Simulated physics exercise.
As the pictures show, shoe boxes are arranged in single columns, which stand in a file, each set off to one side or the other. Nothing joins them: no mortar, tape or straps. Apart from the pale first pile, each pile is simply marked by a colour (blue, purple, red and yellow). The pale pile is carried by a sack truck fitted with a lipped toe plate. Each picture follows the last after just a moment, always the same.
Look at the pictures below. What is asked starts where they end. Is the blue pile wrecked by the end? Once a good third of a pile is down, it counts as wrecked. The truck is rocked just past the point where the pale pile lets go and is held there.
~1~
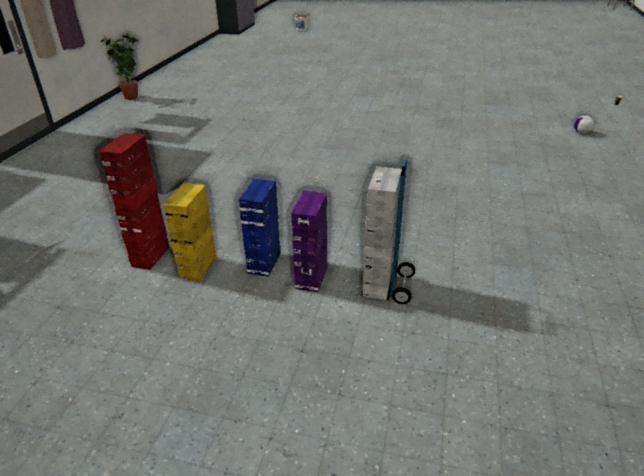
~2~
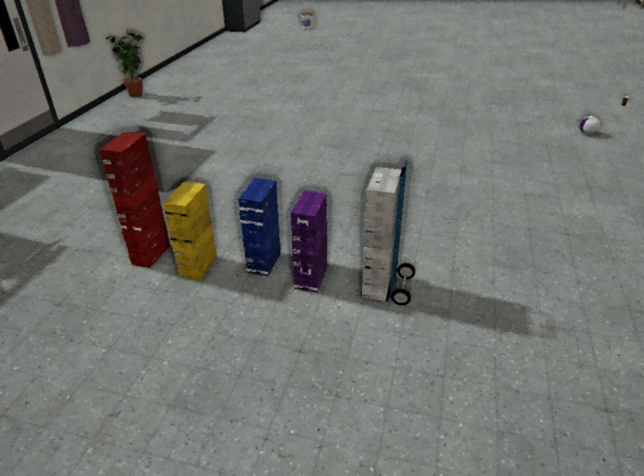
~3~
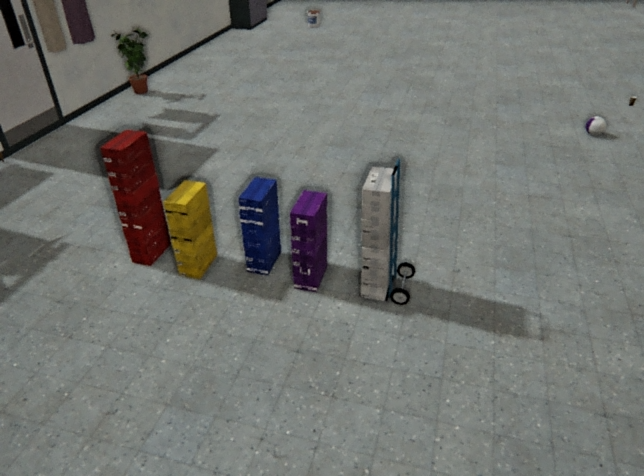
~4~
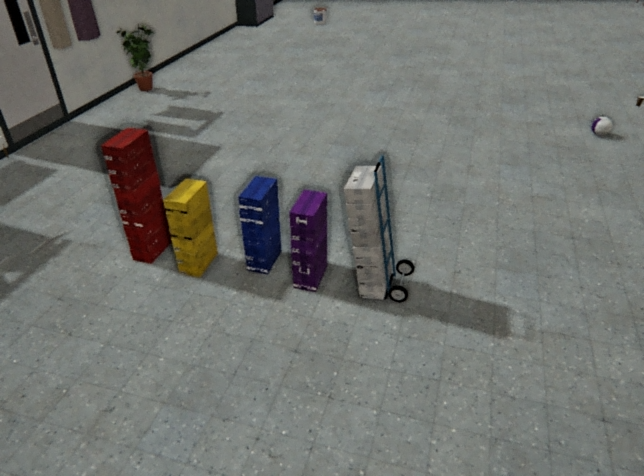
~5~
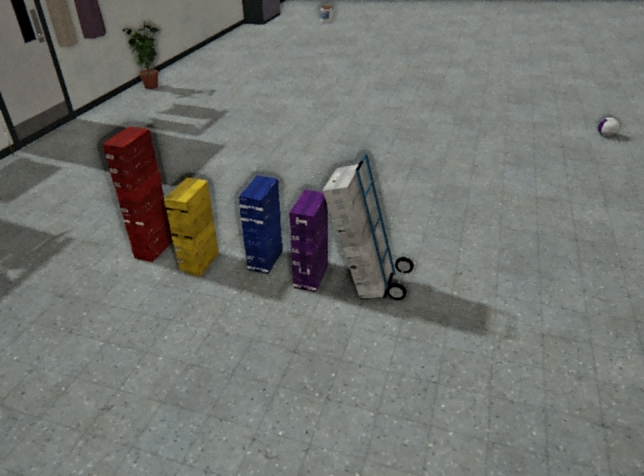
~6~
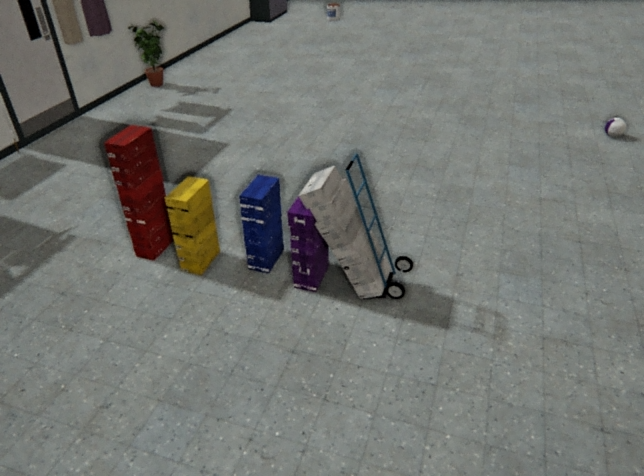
Yes, it is wrecked.
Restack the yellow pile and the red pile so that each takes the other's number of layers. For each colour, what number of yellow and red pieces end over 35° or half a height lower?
Down at the end: Yellow 8, red 6.
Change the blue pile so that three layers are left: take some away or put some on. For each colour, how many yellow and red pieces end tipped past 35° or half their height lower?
Once things settle, yellow has 0 down and red has 0.
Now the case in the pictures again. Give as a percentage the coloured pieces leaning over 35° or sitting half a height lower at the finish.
My estimate is about 95 per cent.
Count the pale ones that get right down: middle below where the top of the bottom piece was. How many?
Pale piece tally: 3.
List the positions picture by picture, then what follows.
In the first picture (we follow the side turned to the camera; the camera moves round a little), truck frame (399, 203) level; top blue box (258, 190); top yellow box (185, 194); no other piece has moved.
In the second picture, truck frame (399, 204) level; top blue box (258, 189).
In the third picture, truck frame (393, 203) rocked barely; top blue box (258, 188).
In the fourth picture, truck frame (379, 200) rocked a little, top of the pale pile leaning a little; top blue box (258, 187); no other piece has moved.
In the fifth picture, truck frame (364, 198) rocked clearly, top of the pale pile leaning clearly; top blue box (259, 187); no other piece has moved.
In the sixth picture, truck frame (356, 197) rocked clearly, top of the pale pile leaning well over; top blue box (260, 187); top purple box (300, 221) displaced a little; one has shifted.
Soon, 8 of the pale pile down; none of the 6 blue boxes down (6 of 27 in all colours); top blue box tipped clearly; top purple box tipped clearly, half its height lower.
A while on, 8 of the pale pile down; 6 of the 6 blue boxes down (19 of 27 in all colours); top blue box on its side; top purple box tipped steeply, some three heights lower.
Finally, 8 of the pale pile down; 6 of the 6 blue boxes down (26 of 27 in all colours); top blue box on its side; top red box on its side. Seen by the last camera, middles, top blue box near (174, 212), top red box near (11, 203).
